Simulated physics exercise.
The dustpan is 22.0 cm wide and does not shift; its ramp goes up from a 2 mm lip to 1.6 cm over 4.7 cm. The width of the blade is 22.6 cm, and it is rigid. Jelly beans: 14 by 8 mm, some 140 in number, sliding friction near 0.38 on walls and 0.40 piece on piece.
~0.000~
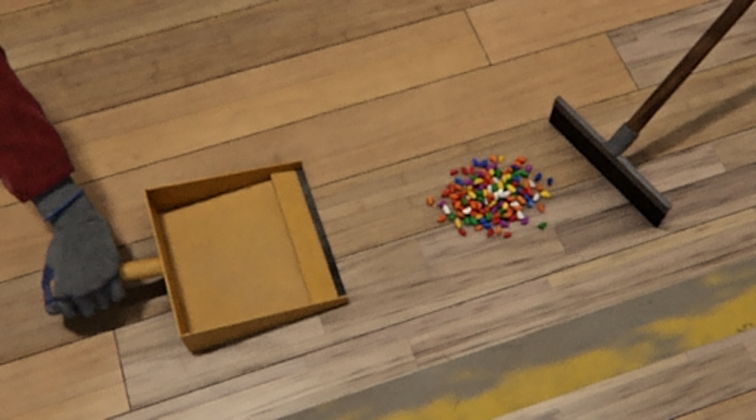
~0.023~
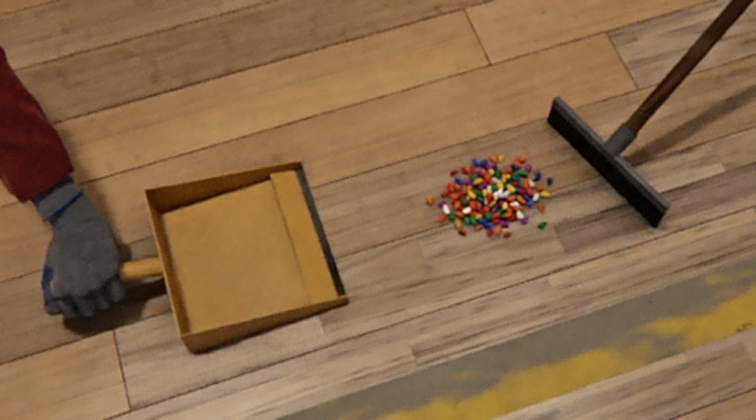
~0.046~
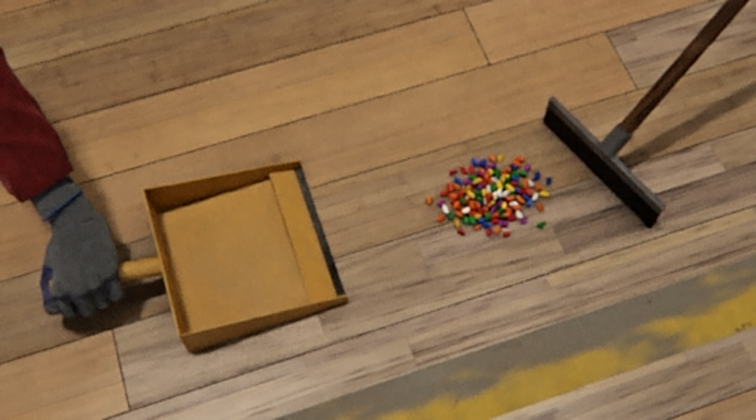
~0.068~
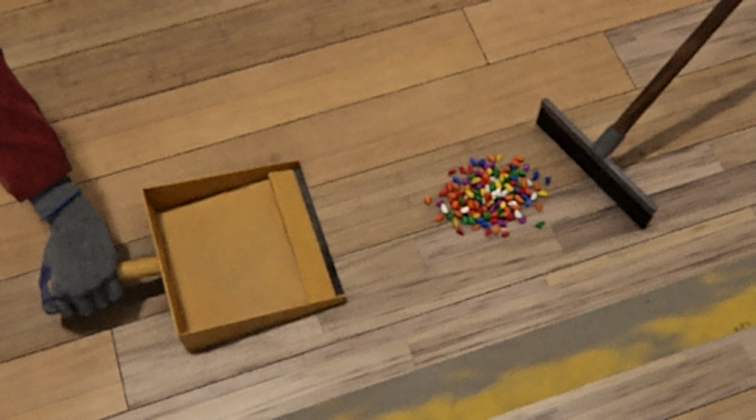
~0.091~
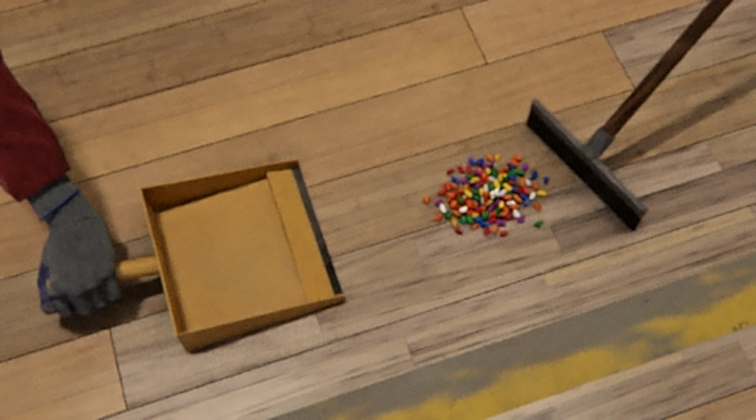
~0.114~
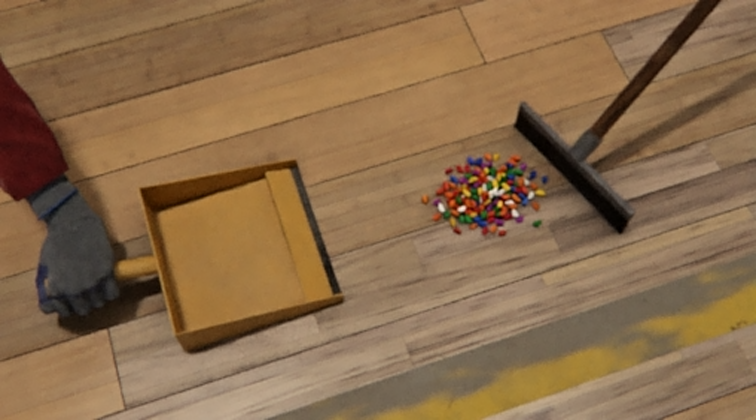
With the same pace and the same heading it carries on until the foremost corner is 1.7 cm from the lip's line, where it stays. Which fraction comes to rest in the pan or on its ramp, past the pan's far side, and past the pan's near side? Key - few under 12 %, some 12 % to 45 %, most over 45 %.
In the pan or on its ramp: Few. Past the pan's far side: Few. Past the pan's near side: Some.
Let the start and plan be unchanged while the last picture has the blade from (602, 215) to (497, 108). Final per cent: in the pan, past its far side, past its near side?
Split: Pan = 35, far = 0, near = 25.
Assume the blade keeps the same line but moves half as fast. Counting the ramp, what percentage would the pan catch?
Then around 5 per cent.
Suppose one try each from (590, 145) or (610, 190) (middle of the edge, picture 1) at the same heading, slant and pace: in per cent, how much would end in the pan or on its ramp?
5 and 15 per cent, roughly.
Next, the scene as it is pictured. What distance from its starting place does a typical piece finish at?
Somewhere around 24 centimetres.
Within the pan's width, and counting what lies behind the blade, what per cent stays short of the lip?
It comes to some 70 percent.
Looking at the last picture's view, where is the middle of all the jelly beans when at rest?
Approximately (342, 259) in the last view.
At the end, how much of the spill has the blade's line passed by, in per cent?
Estimate: Around 5 %.
After 0.33 s, middle of the blade 21 cm from the lip; 0 % over the lip, far side 0 %, near side 5 %.
Then, at 0.48 s, middle of the blade 10 cm from the lip; 0 % over the lip, far side 0 %, near side 15 %.
Then, at 0.75 s, middle of the blade 5 cm from the lip; 10 % over the lip, far side 0 %, near side 20 %.
In the end, at 2.7 s, pan 10 %, far side 0 %, near side 25 %, in front of the lip or behind the blade 70 %.
